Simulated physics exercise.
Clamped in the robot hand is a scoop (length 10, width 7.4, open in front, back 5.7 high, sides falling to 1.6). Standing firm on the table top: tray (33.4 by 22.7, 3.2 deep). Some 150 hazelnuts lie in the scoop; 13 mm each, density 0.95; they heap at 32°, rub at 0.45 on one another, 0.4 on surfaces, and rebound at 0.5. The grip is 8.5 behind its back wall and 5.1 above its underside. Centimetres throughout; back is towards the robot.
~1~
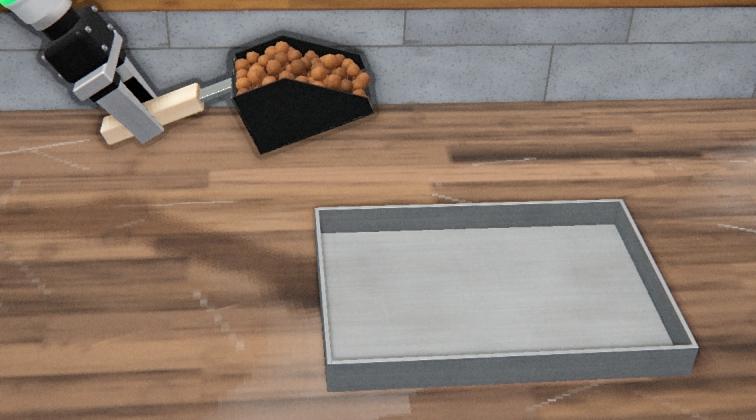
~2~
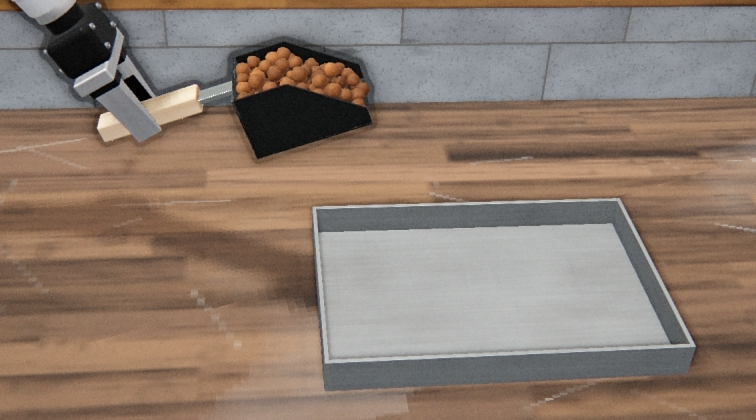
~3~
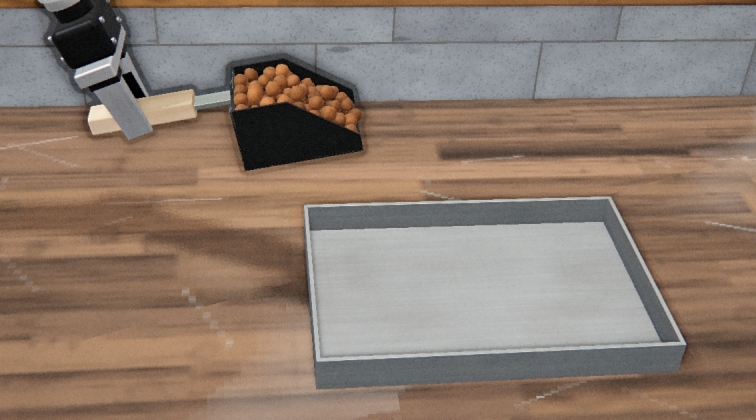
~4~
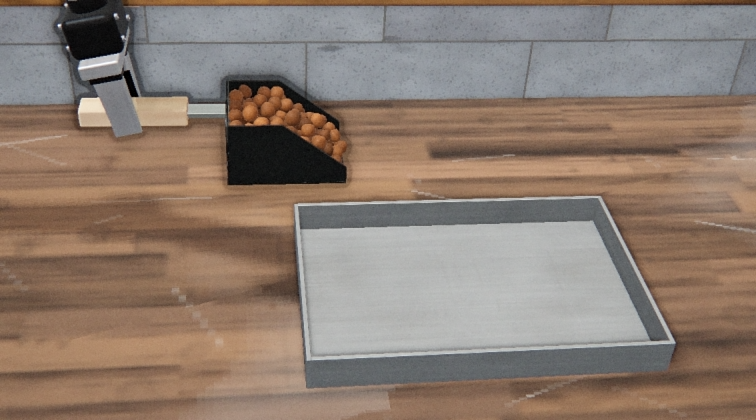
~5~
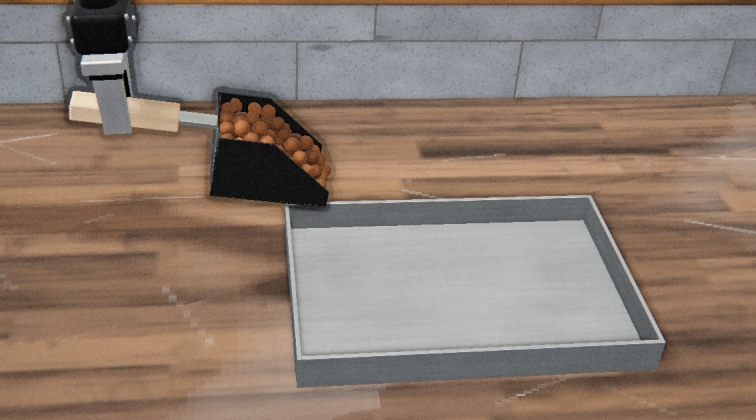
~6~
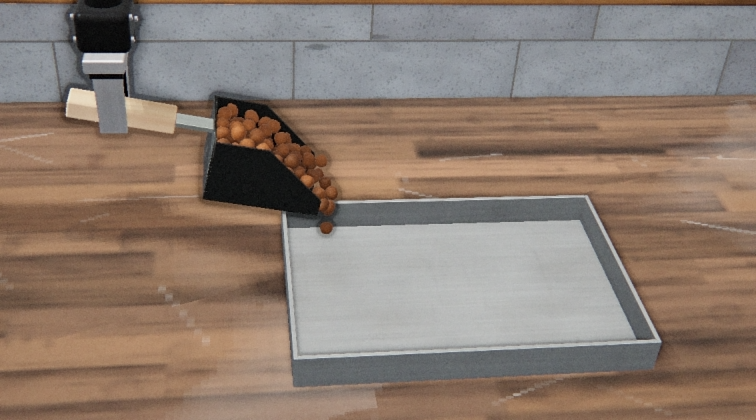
A black scoop heaped with round brown nuts, its pale wooden handle clamped in a robot gripper at the upper left, hangs above a wood-grained table seen from above against a grey block wall. An empty, shallow grey tray lies at the lower right, drifting slightly left in view. The gripper swings the scoop from leaning back to level, then forward and down, and a few nuts tumble off its front lip.
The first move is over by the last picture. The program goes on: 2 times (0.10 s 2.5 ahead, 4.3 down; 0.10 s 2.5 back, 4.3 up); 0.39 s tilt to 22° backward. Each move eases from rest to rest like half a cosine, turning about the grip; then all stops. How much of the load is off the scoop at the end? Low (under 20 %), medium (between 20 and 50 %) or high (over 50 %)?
Off the scoop the share is high, over 50 %.
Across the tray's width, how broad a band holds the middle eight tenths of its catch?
Roughly 18 cm.
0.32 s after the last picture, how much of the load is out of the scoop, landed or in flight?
Near 45 per cent so far.
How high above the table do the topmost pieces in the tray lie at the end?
Roughly 2.0 cm.
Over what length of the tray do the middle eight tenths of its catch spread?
Roughly 22 cm.
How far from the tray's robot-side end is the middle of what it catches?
Some 16 cm.
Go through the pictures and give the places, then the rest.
The scoop floor at (303, 111), tilted 22° backward; upper third of the load around (291, 71), from x 240 to 365, top at y 50; 146 on the scoop, in the first frame.
The scoop floor at (301, 117), tilted 19° backward; upper third of the load around (287, 78), from x 245 to 365, top at y 55, in the second frame.
The scoop floor at (291, 134), tilted 10° backward; upper third of the load around (274, 96), from x 240 to 355, top at y 70, in the third frame.
The scoop floor at (275, 156), level; upper third of the load around (261, 116), from x 235 to 340, top at y 90, in the fourth frame.
The scoop floor at (258, 172), tilted 9° forward; upper third of the load around (246, 131), from x 220 to 325, top at y 105, in the fifth frame.
The scoop floor at (250, 177), tilted 12° forward; upper third of the load around (238, 138), from x 215 to 330, top at y 110; 140 on the scoop, 6 in flight or on a rim, in the sixth frame.
Then, 0.32 s on, tilted 12° forward, highest piece 17 above the table; 79 on the scoop, 46 in the tray, 21 in flight or on a rim.
Then, 0.63 s on, tilted 10° backward, highest piece 22 above the table; 106 in the tray, 36 on the scoop, 4 in flight or on a rim.
Then, 0.99 s on, tilted 22° backward, highest piece 24 above the table; 112 in the tray, 34 on the scoop.
Then, 2.04 s on, tilted 22° backward, highest piece 24 above the table; 112 in the tray, 34 on the scoop.
In the end, 112 in the tray, 34 on the scoop. That is 77 % off the scoop.
